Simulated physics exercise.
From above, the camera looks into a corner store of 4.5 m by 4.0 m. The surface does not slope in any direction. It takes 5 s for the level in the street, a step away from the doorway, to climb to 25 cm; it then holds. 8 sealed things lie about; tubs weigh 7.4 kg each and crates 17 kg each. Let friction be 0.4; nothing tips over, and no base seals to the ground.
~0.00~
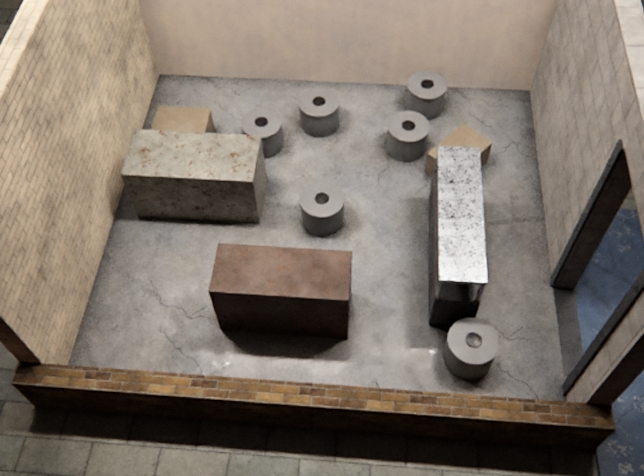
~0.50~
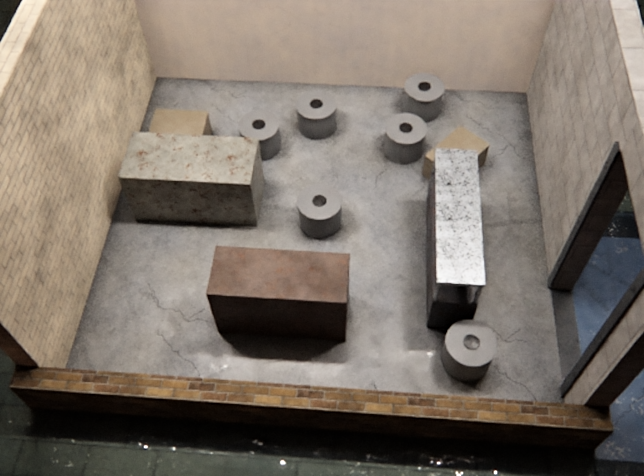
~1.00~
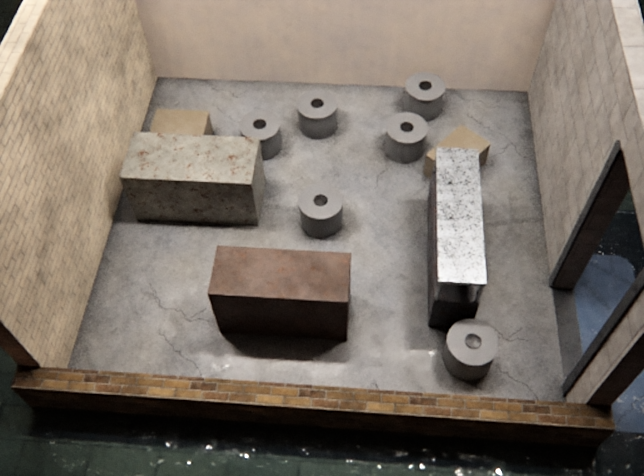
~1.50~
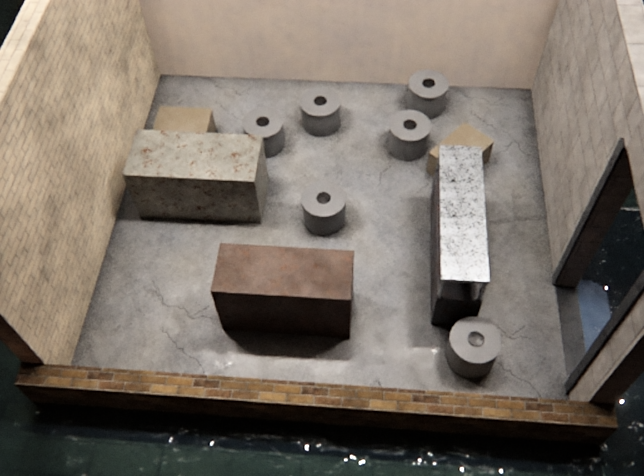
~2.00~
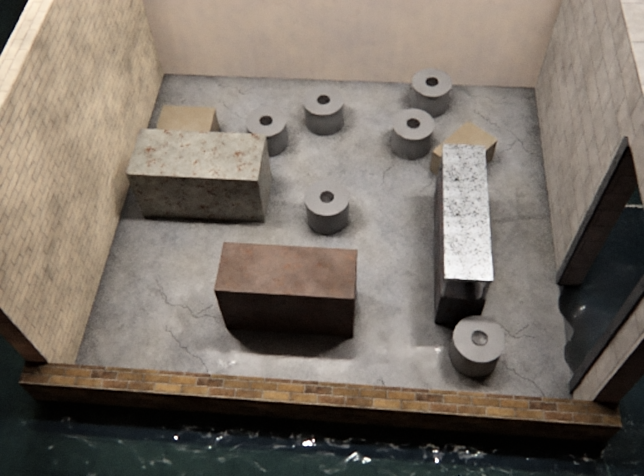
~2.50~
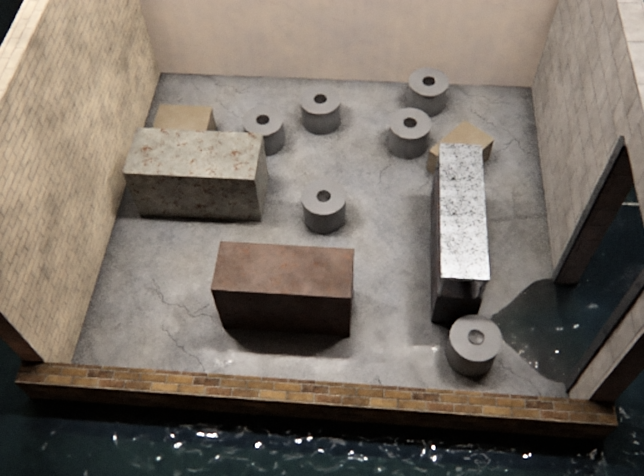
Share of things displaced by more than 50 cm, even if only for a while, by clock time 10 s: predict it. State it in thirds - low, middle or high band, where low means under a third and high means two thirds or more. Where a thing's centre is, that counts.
Middle band.
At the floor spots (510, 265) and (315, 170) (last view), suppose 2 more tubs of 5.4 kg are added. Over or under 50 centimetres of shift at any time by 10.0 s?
In that order: Beyond the mark, within the mark.
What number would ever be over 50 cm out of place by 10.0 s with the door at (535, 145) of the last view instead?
That gives 6 of them.
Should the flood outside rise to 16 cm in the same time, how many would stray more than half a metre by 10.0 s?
Result: 1.
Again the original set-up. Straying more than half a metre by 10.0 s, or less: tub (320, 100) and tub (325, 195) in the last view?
First within it, then within it.
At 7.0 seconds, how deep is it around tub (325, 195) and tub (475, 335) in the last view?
1 and 8 cm.
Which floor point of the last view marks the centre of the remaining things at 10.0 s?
Roughly at (312, 168).
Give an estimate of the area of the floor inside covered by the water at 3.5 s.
Around 1.5 m2 of it.
After 3.5 s 0 of 8 are over 50 cm from their spots; 0 afloat.
After 4.5 s 1 of 8 are over 50 cm from their spots; 0 afloat.
After 7.0 s 1 of 8 are over 50 cm from their spots; 1 afloat.
After 10.0 s 3 of 8 are over 50 cm from their spots, and 3 have been at some point; 3 afloat.
